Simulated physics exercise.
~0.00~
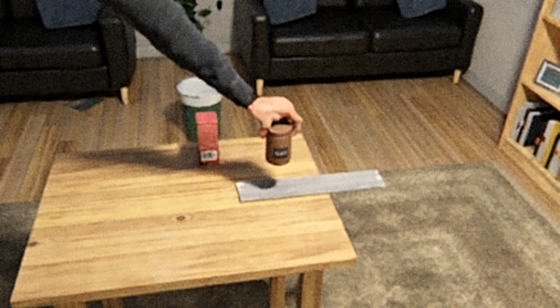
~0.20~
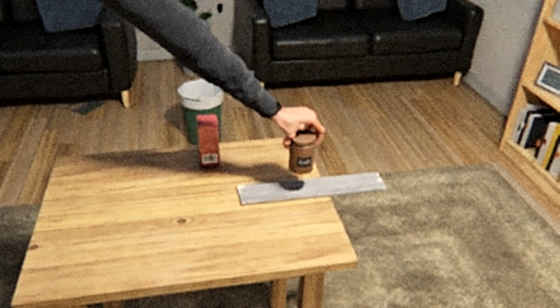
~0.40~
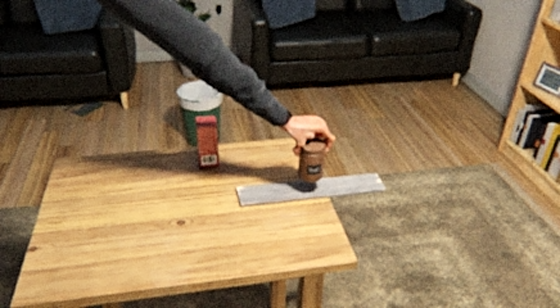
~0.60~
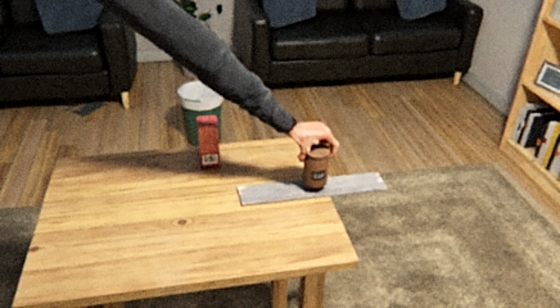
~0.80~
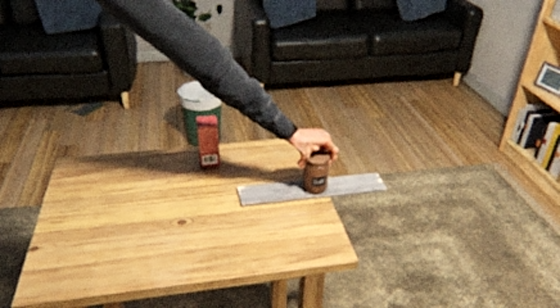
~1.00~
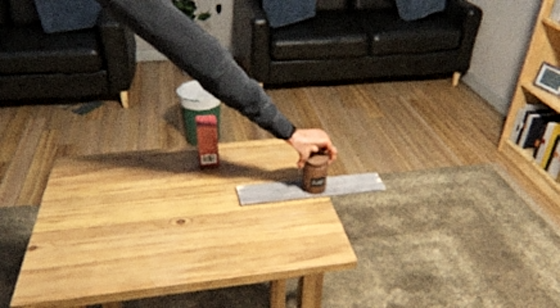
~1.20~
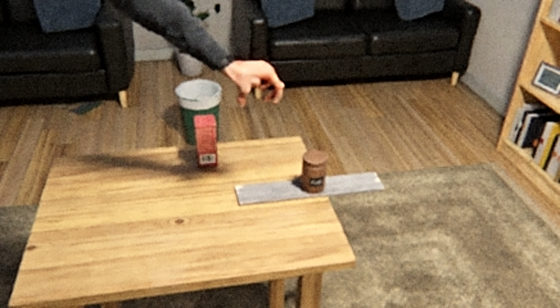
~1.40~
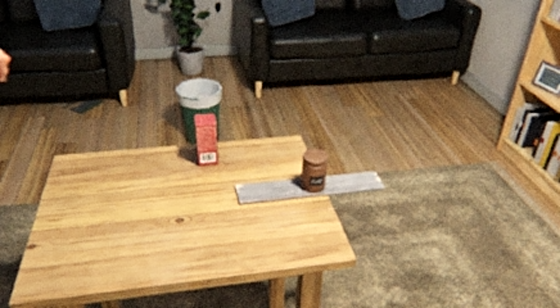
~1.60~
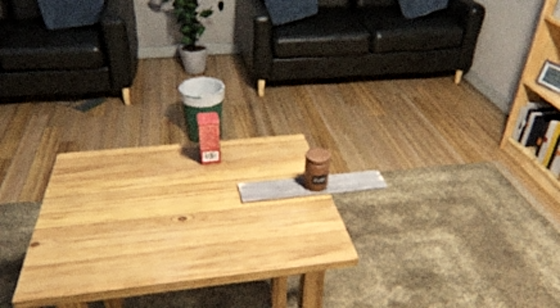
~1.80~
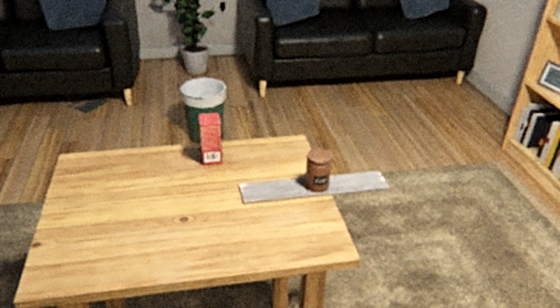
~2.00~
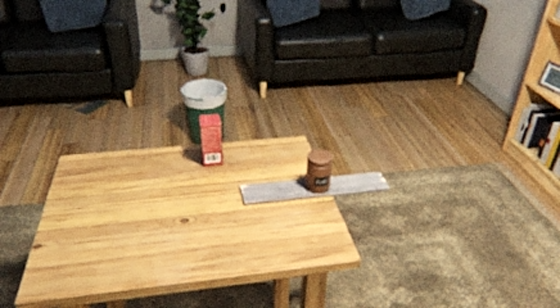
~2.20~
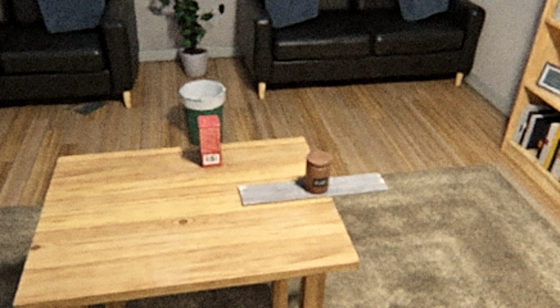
A hand sets a brown jar on the overhanging grey board and withdraws; the board holds.
